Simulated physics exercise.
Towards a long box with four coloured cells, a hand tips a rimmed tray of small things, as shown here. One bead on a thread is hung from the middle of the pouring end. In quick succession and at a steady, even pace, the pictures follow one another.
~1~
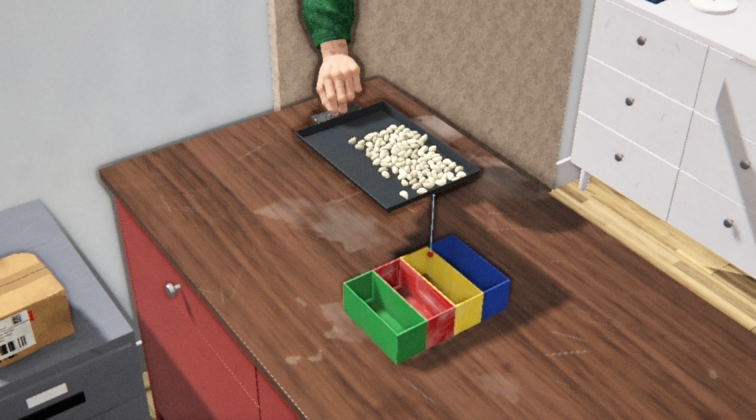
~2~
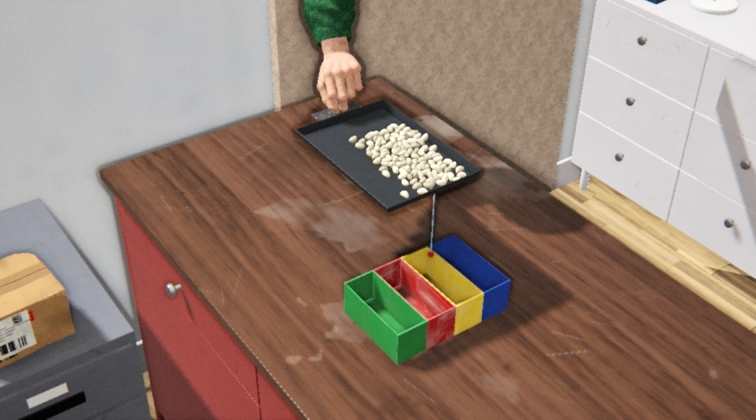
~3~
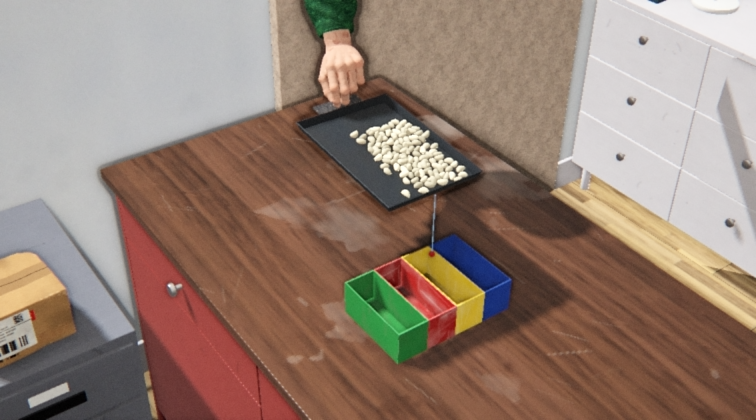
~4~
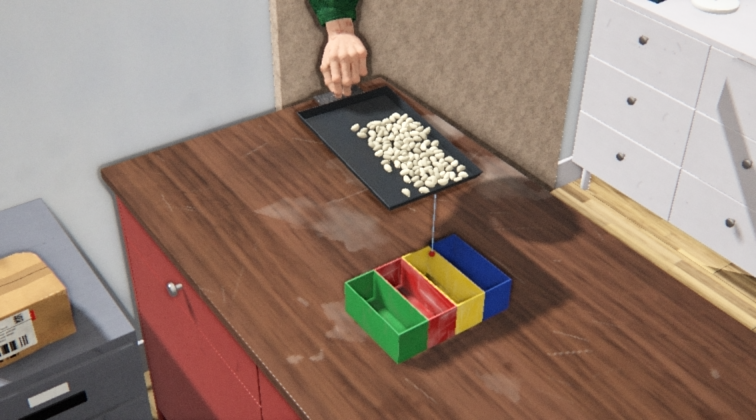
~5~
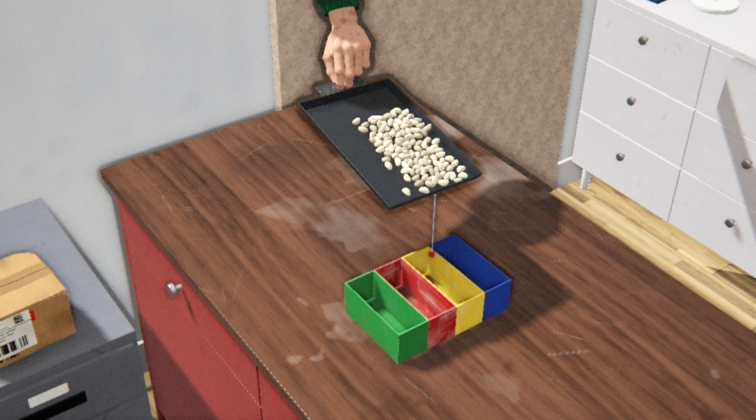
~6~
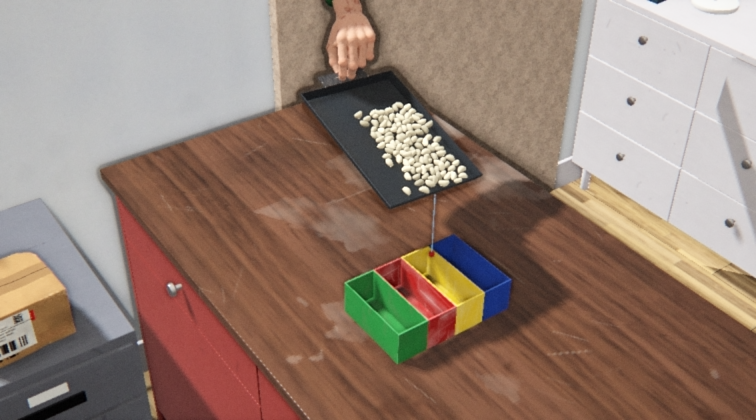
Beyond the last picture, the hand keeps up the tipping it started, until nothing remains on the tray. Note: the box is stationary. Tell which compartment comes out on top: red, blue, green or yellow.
It is blue that comes out on top.
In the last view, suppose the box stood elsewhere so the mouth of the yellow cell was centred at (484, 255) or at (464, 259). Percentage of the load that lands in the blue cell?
It comes to near 10 per cent the first time and near 30 per cent the second time.
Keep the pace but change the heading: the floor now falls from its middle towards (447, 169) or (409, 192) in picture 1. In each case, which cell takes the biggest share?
First try: The blue one. Second try: That red cell.
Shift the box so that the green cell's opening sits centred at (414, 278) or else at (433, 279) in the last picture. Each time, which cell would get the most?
Try one: That yellow cell; try two: That yellow cell.
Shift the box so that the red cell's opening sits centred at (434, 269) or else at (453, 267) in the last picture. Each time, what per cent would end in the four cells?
Close to 100 in a hundred, followed by close to 100 in a hundred.
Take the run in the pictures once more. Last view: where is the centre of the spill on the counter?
Roughly at (522, 282).
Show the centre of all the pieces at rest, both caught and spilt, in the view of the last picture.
Close to (480, 292).
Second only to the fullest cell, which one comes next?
The cell in second spot is yellow.
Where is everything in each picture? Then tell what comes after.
In the first picture, corners of the pouring end at (388, 205) and (475, 169), level; middle of the load at (405, 155), white beans; bead on its thread at (430, 254); green cell at (412, 340); red cell at (440, 325); yellow cell at (468, 311); blue cell at (495, 298).
In the second picture, corners of the pouring end at (389, 205) and (476, 170), level; middle of the load at (406, 154).
In the third picture, corners of the pouring end at (390, 204) and (477, 170), tipped barely, lowest at the right corner; middle of the load at (407, 152).
In the fourth picture, corners of the pouring end at (391, 204) and (478, 171), tipped a little, lowest at the right corner; middle of the load at (408, 148).
In the fifth picture, corners of the pouring end at (391, 204) and (478, 172), tipped a little, lowest at the right corner; middle of the load at (408, 145).
In the sixth picture, corners of the pouring end at (392, 203) and (478, 173), tipped clearly, lowest at the right corner; middle of the load at (410, 142); green cell at (413, 339); red cell at (442, 325); yellow cell at (469, 311); blue cell at (496, 297).
Soon, tray tipped steeply; most on the tray; a stray few in the blue cell; a small part falling or outside the box.
A while on, tray tipped past a quarter turn; about a third in the blue cell; about a quarter in the yellow cell; a stray few in the red cell; about a third falling or outside the box.
Towards the end, tray tipped past a quarter turn; about a third in the blue cell; about a quarter in the yellow cell; a stray few in the red cell; about a third falling or outside the box.
Finally, tray tipped past a quarter turn; about a third in the blue cell; about a quarter in the yellow cell; a stray few in the red cell; none in the green cell; about a third outside the box.
